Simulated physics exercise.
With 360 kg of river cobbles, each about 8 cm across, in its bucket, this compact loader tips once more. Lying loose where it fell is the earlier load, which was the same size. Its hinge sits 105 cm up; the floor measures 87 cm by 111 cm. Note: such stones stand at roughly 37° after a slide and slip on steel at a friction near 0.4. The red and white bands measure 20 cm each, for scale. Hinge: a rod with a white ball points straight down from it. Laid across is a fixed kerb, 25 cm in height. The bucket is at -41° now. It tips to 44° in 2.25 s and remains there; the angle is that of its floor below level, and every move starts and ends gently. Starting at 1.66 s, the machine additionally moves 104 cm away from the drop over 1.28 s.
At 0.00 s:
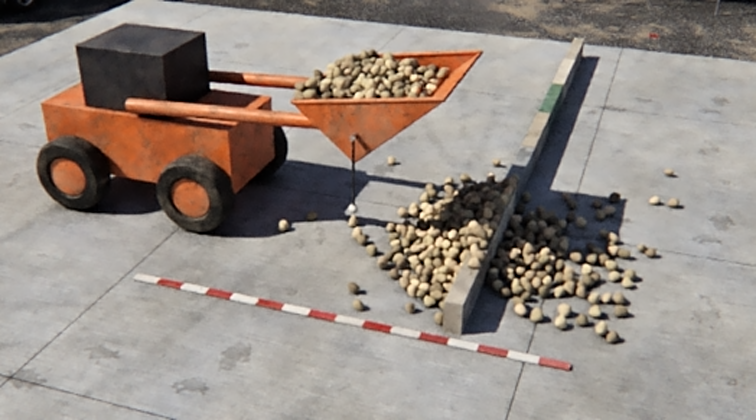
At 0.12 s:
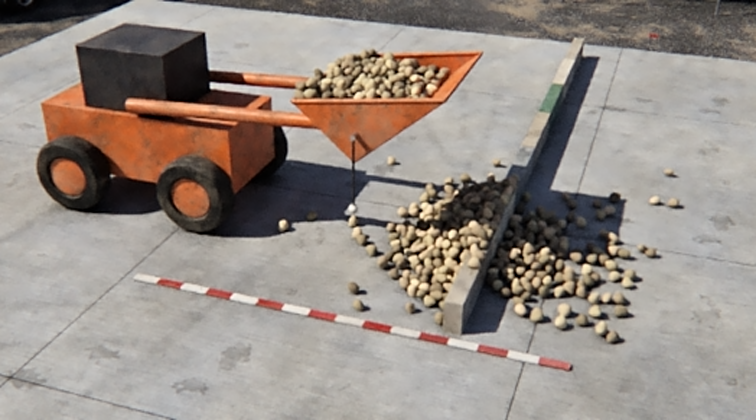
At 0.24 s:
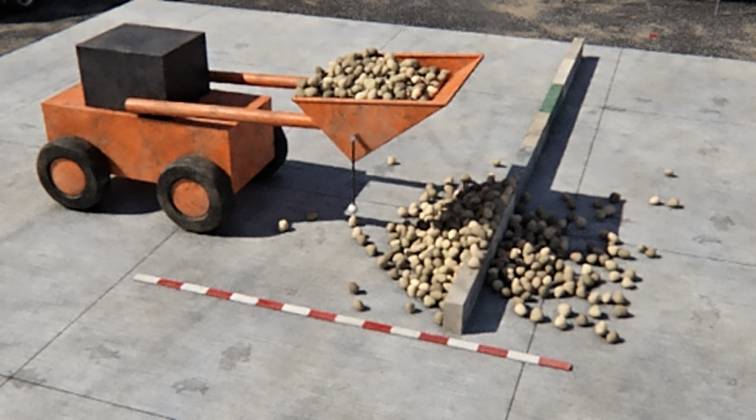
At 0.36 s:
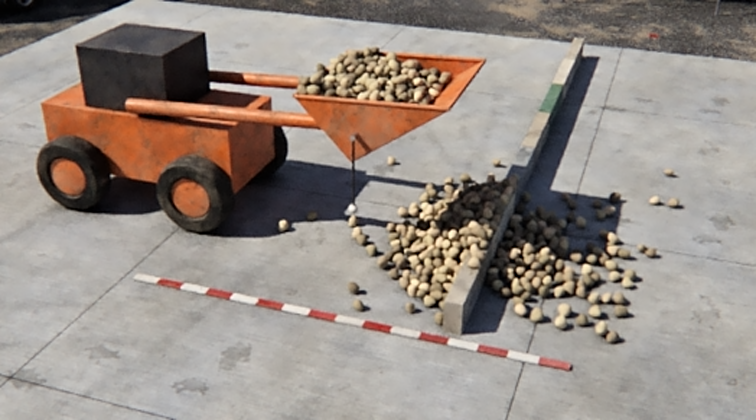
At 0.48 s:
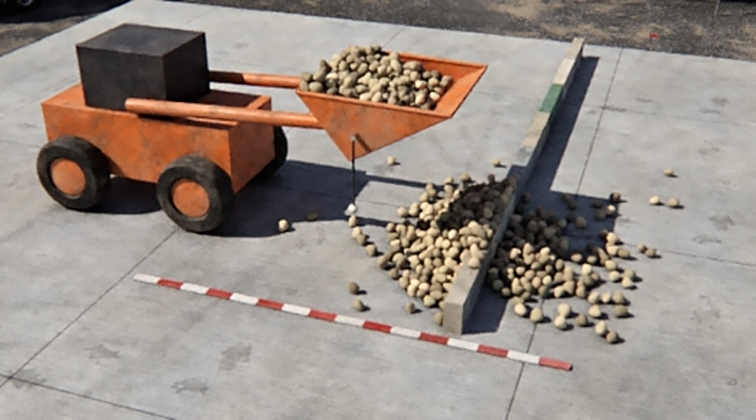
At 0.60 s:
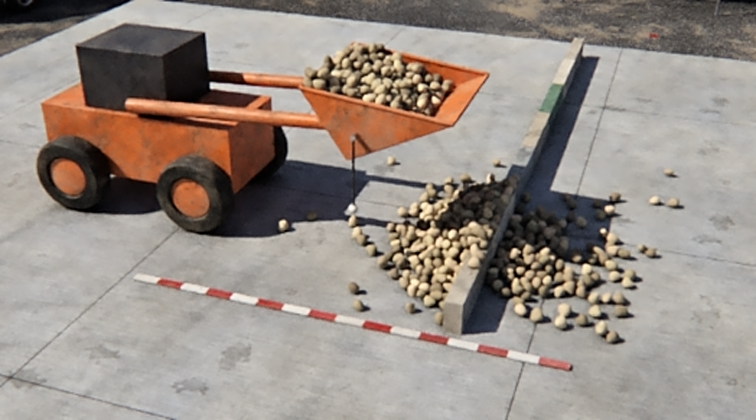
On a concrete yard, an orange loader stood still beside a pile of rounded stones spread across a low kerb, while its full bucket slowly tilted a little downward to the right, the stones shifting slightly.
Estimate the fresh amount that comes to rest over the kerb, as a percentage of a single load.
About 5 per cent of a load.
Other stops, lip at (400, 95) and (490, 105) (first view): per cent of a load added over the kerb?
Roughly 0 and 45 percent, in that order.
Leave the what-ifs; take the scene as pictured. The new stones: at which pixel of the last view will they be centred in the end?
They settle centred around (430, 223).
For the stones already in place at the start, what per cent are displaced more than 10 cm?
About 5 %.
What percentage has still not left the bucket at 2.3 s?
About 0 per cent.
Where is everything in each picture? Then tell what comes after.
In the first picture, lip at (445, 99), floor tilted -41°, highest stones at (388, 67). The earlier load is highest near (490, 207), 33 cm above ground level, 72 % on this side of the kerb, 29 % over the kerb.
In the second picture, lip at (446, 101), floor tilted -40°, highest stones at (388, 67); the stones move at 0.1 m/s on average.
In the third picture, the bucket is at -38°, its lip at (447, 104); the top of the load is at (378, 65); the stones move at 0.1 m/s on average.
In the fourth picture, lip at (449, 109), floor tilted -35°, highest stones at (365, 62); the stones move at 0.1 m/s on average.
In the fifth picture, the bucket is at -31°, its lip at (452, 116); the top of the load is at (359, 57); the stones move at 0.2 m/s on average.
In the sixth picture, the bucket is at -26°, its lip at (454, 125); the top of the load is at (356, 54); the stones move at 0.2 m/s on average.
After 1.7 s the floor is at 31°; in per cent of one load, 92 in the bucket, 80 on this side of the kerb, 29 over the kerb; the foremost stones are at (648, 239).
After 2.3 s the floor is at 44°; in per cent of one load, 0 in the bucket, 167 on this side of the kerb, 34 over the kerb; the foremost stones are at (648, 239).
After 3.4 s the floor is at 44°; in per cent of one load, 0 in the bucket, 166 on this side of the kerb, 34 over the kerb; the foremost stones are at (648, 239).
After 6.0 s the floor is at 44°; in per cent of one load, 0 in the bucket, 166 on this side of the kerb, 34 over the kerb; the foremost stones are at (648, 239). Net gain over the kerb, 5.
